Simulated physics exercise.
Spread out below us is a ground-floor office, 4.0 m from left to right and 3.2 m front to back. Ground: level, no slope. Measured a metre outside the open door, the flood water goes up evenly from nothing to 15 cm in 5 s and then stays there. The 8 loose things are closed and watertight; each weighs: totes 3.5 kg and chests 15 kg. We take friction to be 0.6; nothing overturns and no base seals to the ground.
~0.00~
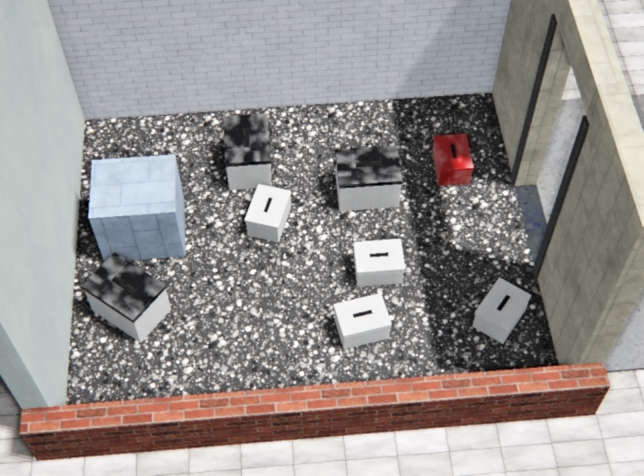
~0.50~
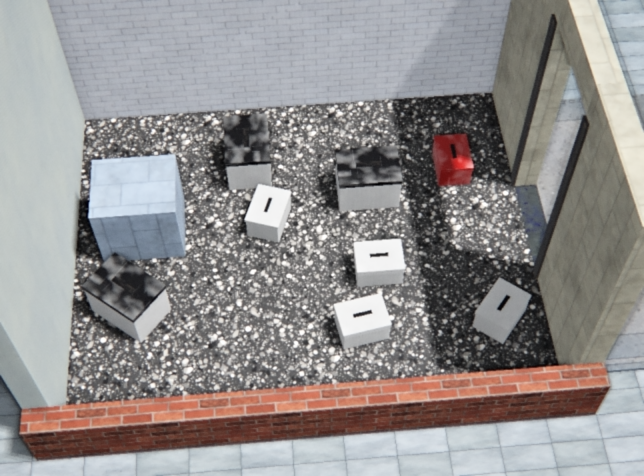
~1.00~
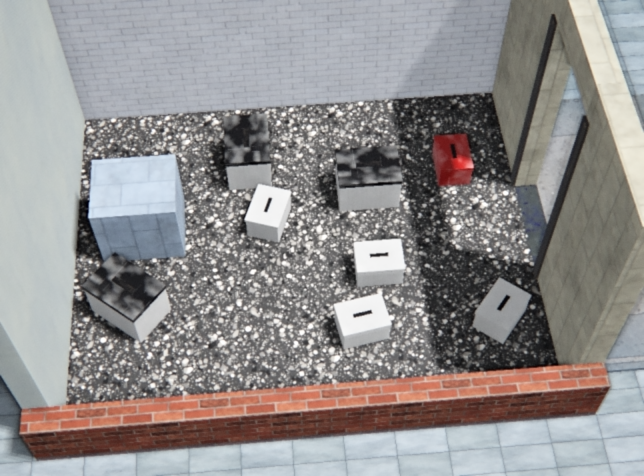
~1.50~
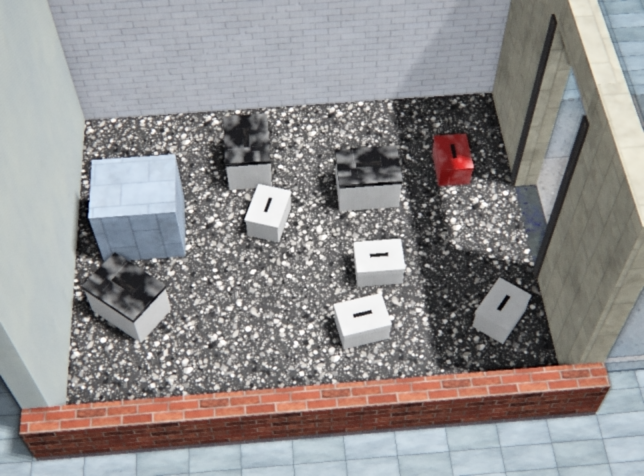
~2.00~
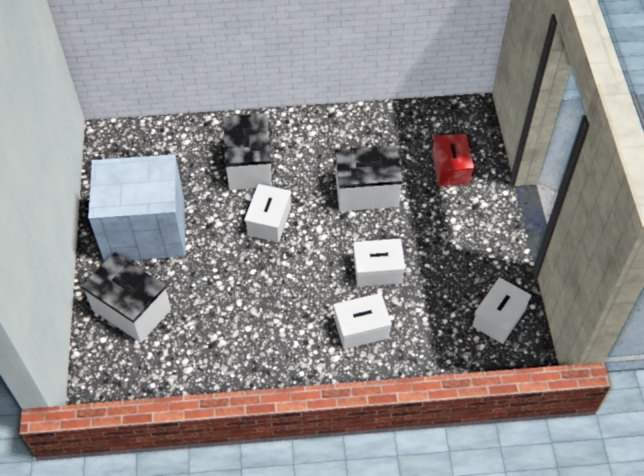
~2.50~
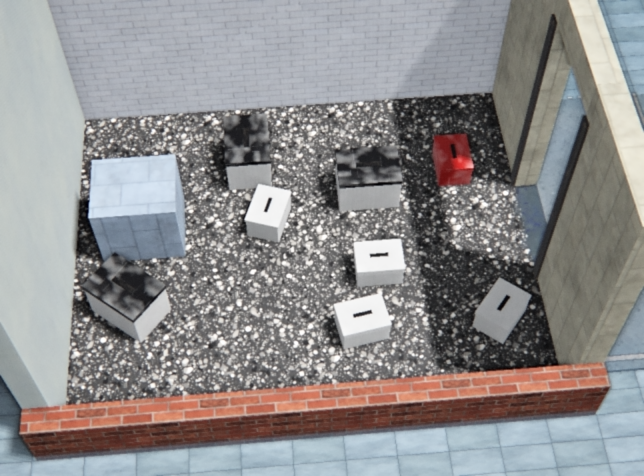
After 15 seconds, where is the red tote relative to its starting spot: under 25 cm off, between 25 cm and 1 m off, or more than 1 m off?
It will scoot partway, short of a metre.
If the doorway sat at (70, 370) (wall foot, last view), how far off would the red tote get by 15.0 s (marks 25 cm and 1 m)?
The red tote ends up a great distance away.
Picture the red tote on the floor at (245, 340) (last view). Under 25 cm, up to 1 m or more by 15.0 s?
In that run it wanders far off.
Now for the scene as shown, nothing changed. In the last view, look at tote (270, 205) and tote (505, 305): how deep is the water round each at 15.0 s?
6 and 4 cm.
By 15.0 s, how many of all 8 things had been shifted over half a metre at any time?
The total is 5.
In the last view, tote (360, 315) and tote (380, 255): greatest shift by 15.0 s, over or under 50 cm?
The first is greater and the second greater.
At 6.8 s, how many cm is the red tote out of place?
Roughly 50 centimetres by that point.
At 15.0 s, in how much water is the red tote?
I'd put it at about 5 cm.
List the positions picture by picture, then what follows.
The first picture shows the red tote at (454, 152) rests on the ground; water covers 0.0 m2; 0 of 8 have shifted.
The second picture shows the red tote at (454, 152) rests on the ground; 0.0 m2 under water; 0 of 8 have shifted.
The third picture shows the red tote at (454, 152), on the bottom; 0.0 m2 under water; 0 of 8 have shifted.
The fourth picture shows the red tote at (454, 152), on the bottom; water covers 0.0 m2; 0 of 8 have shifted.
The fifth picture shows the red tote at (454, 152), on the bottom; 0.0 m2 under water; 0 of 8 have shifted.
The sixth picture shows the red tote at (454, 152) rests on the ground; water covers 0.0 m2; 0 of 8 have shifted.
After 3.5 s the red tote is near (454, 152), 0.0 m from its start, aground; 0 afloat.
After 6.8 s the red tote is near (437, 108), 0.5 m from its start, afloat; 1 afloat.
After 11.0 s the red tote is near (456, 149), 0.0 m from its start, afloat; 4 afloat.
After 15.0 s the red tote is near (480, 116), 0.5 m from its start, afloat; 8 afloat.
